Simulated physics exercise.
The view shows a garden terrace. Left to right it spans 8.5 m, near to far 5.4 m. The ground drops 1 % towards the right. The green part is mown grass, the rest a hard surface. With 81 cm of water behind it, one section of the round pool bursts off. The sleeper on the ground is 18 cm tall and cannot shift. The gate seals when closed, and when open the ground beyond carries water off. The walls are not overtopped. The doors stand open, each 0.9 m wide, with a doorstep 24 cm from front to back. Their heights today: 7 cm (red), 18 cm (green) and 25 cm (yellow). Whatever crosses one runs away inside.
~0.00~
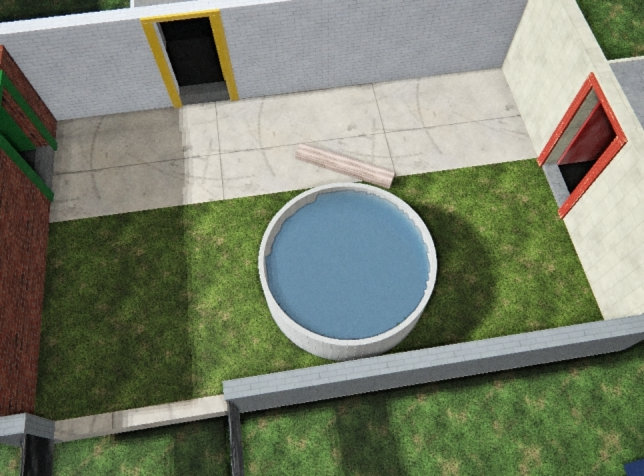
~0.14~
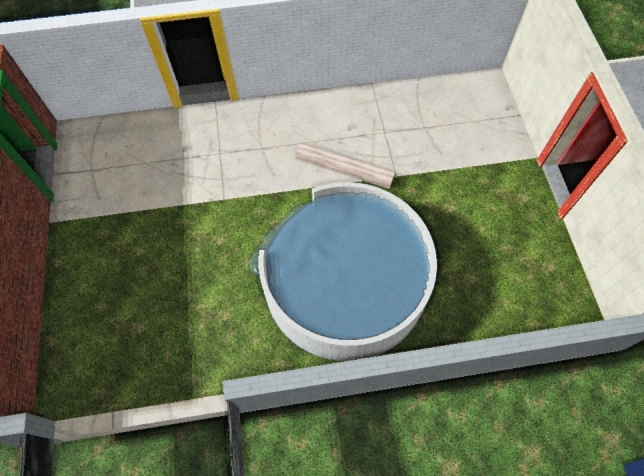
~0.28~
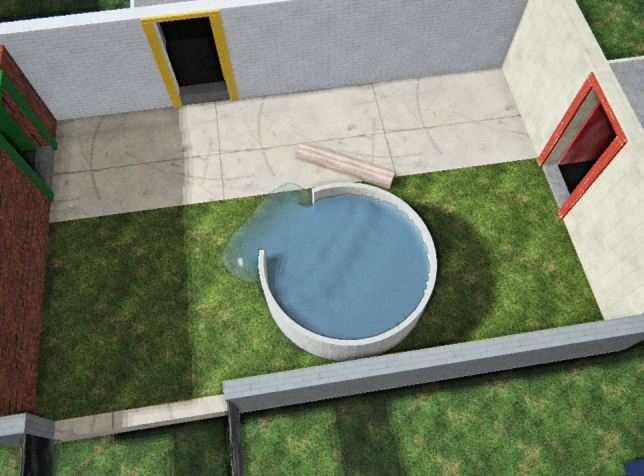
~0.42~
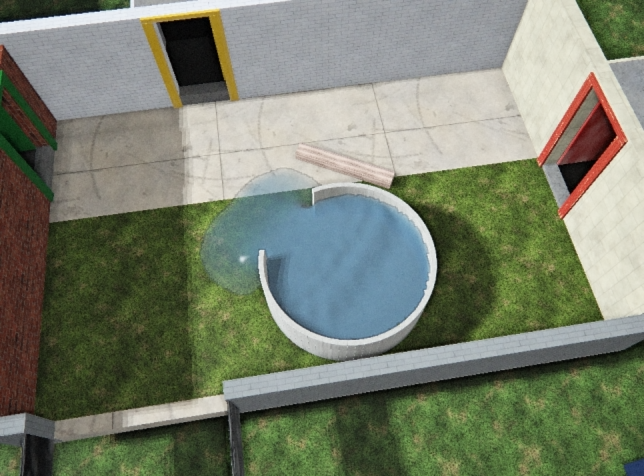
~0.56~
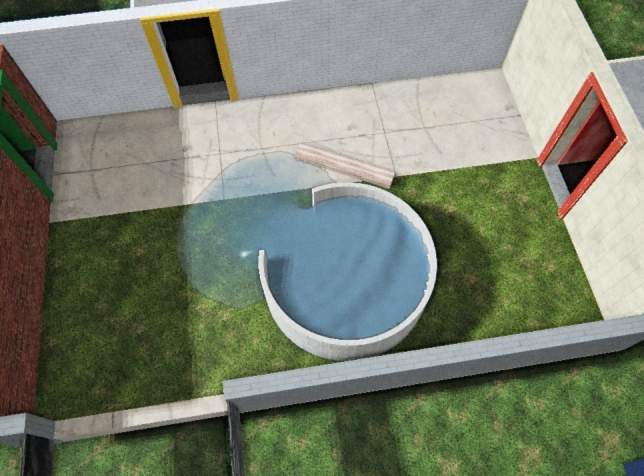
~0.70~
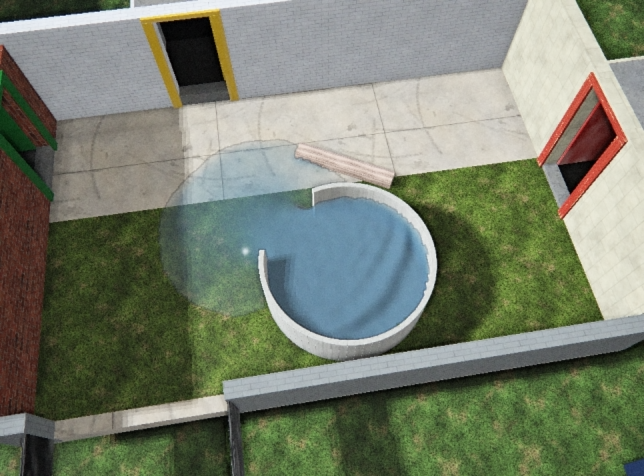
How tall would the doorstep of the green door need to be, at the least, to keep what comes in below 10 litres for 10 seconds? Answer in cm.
At least 28 cm or so.
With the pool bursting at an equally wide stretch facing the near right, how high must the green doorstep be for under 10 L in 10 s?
Some 6.5 cm.
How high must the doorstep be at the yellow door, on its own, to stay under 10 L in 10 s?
Roughly 26 cm at yellow.
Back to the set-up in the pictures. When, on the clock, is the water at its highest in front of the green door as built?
Near 2.8 s.
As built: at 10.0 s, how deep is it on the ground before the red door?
About 8.0 cm.
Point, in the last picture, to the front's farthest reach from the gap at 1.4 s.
At about (97, 138).
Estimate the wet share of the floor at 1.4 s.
Some 30 per cent of it.
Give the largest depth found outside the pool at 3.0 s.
About 36 cm.
After 1.4 s water covers 30 % of the floor, deepest (38 cm) near (272, 249); it has not reached the green door.
After 3.0 s water covers 50 % of the floor, deepest (36 cm) near (107, 129); 32 cm at the green door, 26 litres in over its 18 cm doorstep.
After 10.0 s water covers 95 % of the floor, deepest (12 cm) near (512, 95); 6 cm at the green door, 68 litres in over its 18 cm doorstep.
At the green door as built, the water arrived by 1.8 s and peaked near 33 cm at 2.8 s.
With a doorstep of 23.5 cm, 27 litres would have come in within the 10 s; with 31.5 cm, 3 litres. So under 10 litres takes about 28 cm.
